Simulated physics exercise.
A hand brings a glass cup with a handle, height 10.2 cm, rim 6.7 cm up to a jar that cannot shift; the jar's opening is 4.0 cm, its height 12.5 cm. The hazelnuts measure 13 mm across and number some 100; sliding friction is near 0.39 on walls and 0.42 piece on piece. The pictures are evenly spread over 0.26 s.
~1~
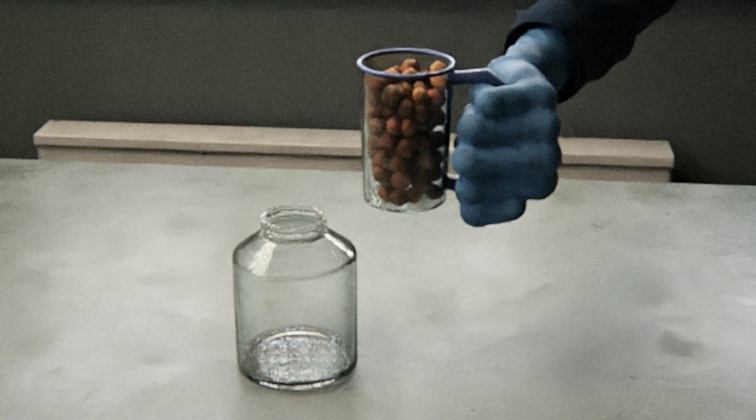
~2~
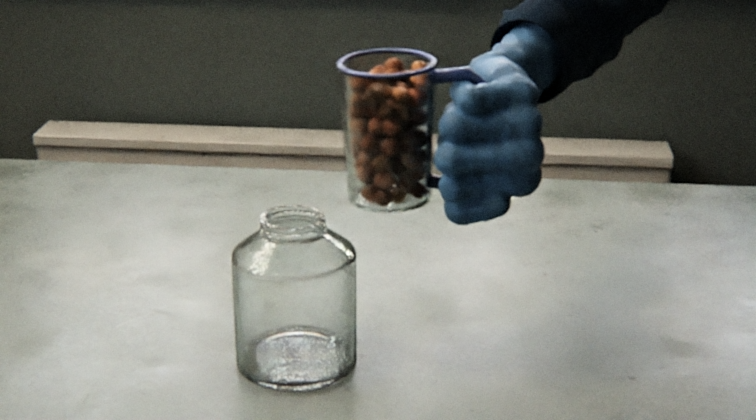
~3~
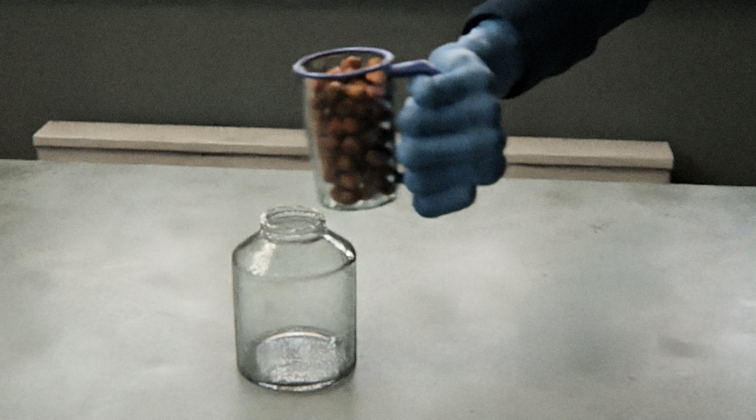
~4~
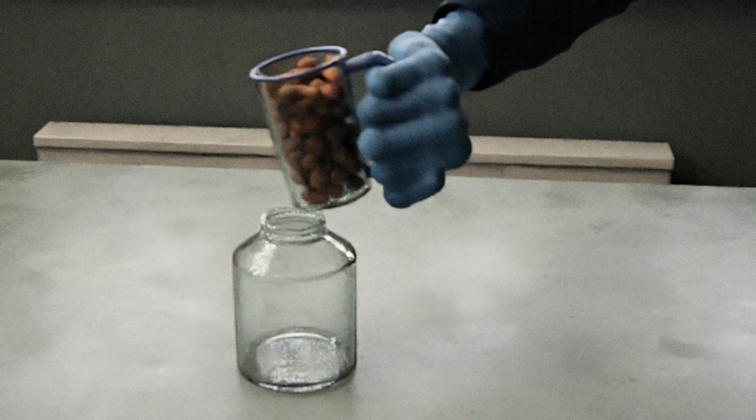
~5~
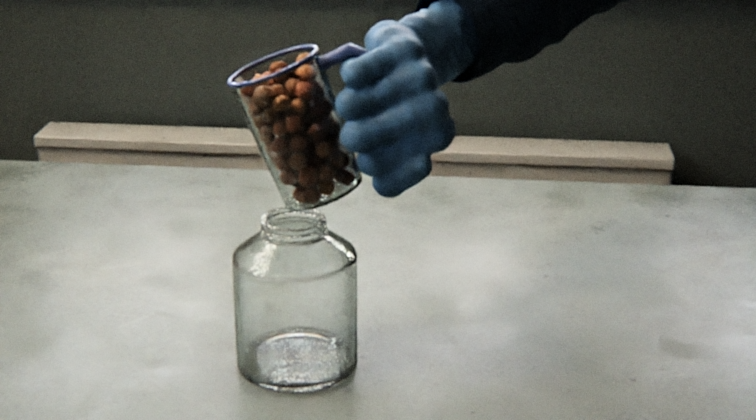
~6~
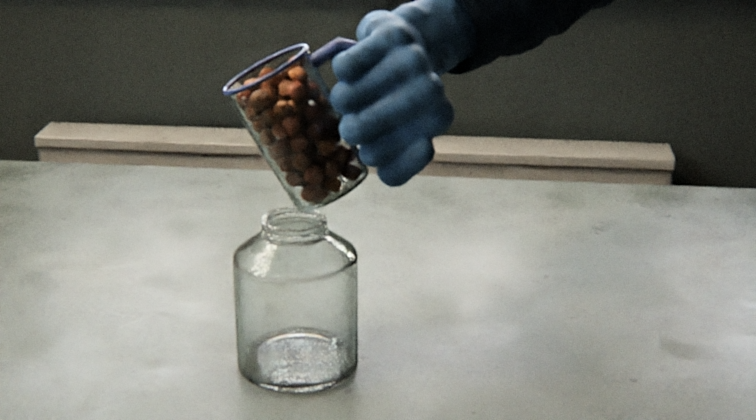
On a pale tabletop against a dark wall, a blue-gloved hand holds a clear, blue-rimmed cup of round brown nuts upright, above and to the right of an empty glass jar. The hand carries the cup left until it is over the jar's mouth, gradually tilting it leftward, the nuts still inside.
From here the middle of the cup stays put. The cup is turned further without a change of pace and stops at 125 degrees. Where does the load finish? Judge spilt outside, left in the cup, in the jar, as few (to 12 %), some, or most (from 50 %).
Spilt outside: The bulk; left in the cup: Hardly any; in the jar: Hardly any.
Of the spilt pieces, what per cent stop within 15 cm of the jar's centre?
Roughly 30 per cent.
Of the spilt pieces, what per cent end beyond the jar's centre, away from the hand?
Some 100 per cent.
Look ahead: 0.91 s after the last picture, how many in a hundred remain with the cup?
Roughly 5 per cent.
Then, 0.34 s after the last picture, tilt 75 degrees; the cup holds 100 %, the jar 0 %.
Then, 0.57 s after the last picture, tilt 107 degrees; the cup holds 90 %, the jar 0 %.
Then, 0.91 s after the last picture, tilt 125 degrees; the cup holds 5 %, the jar 0 %.
In the end, spilt 100 %, still above 0 %, jar 0 %.
